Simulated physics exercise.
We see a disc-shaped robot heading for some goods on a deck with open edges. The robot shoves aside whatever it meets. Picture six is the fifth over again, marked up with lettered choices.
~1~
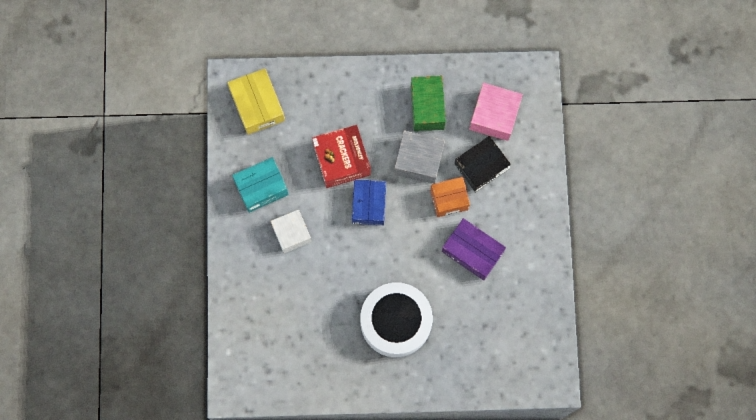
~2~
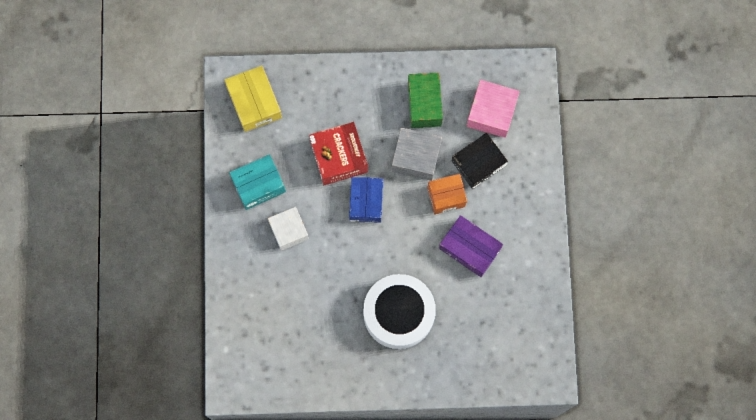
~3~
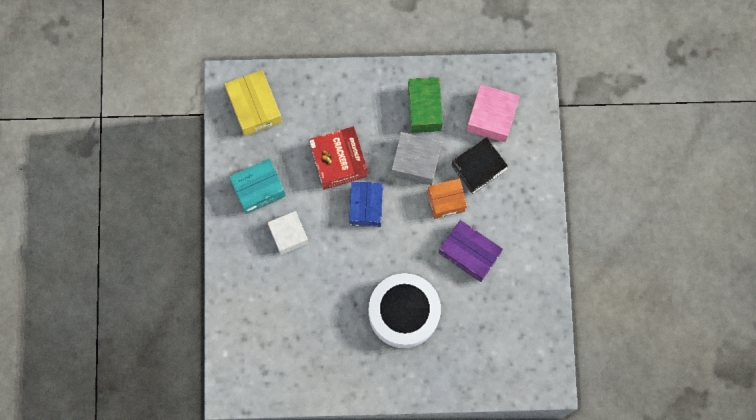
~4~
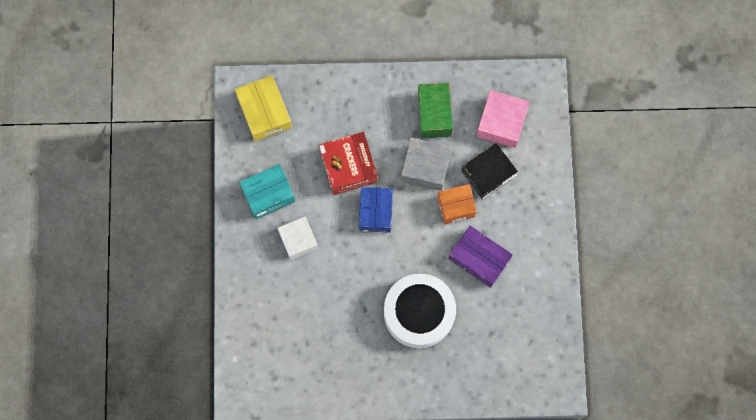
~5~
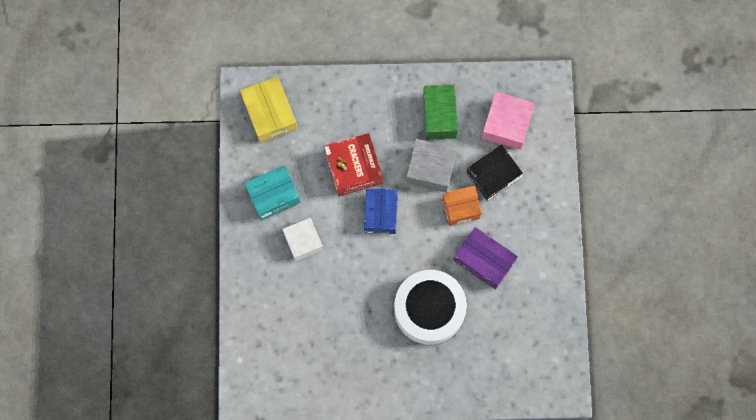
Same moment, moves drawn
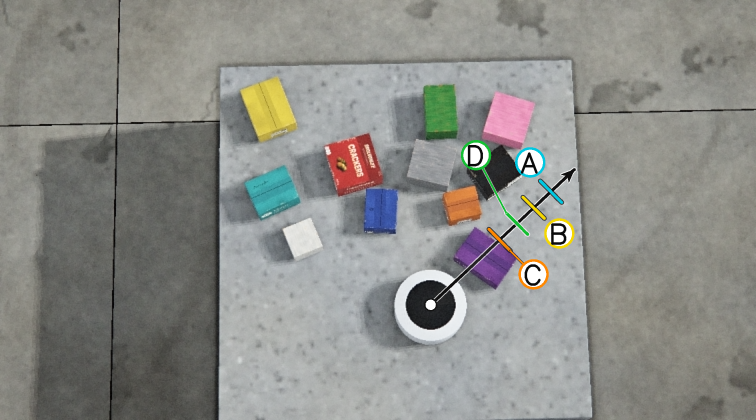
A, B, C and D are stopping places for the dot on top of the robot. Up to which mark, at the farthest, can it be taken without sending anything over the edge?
It can go as far as B.
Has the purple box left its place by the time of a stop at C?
Yes.
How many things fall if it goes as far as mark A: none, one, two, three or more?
By then, one.
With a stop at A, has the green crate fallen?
No.
On the marked copy, A at (551, 192); B at (534, 208); C at (500, 240); D at (517, 224); the arrow from (431, 305) to (575, 169); the white dot at (431, 305).
With B. Early on, robot (468, 272); purple box (509, 240); yellow box (269, 110).
Further on, robot (505, 237); purple box (548, 207); yellow box (269, 110).
At the end, robot (532, 211); purple box (574, 182); yellow box (269, 110); nothing has fallen.
As for the rest, A drops the purple box; C is safe but short; D is safe but short.
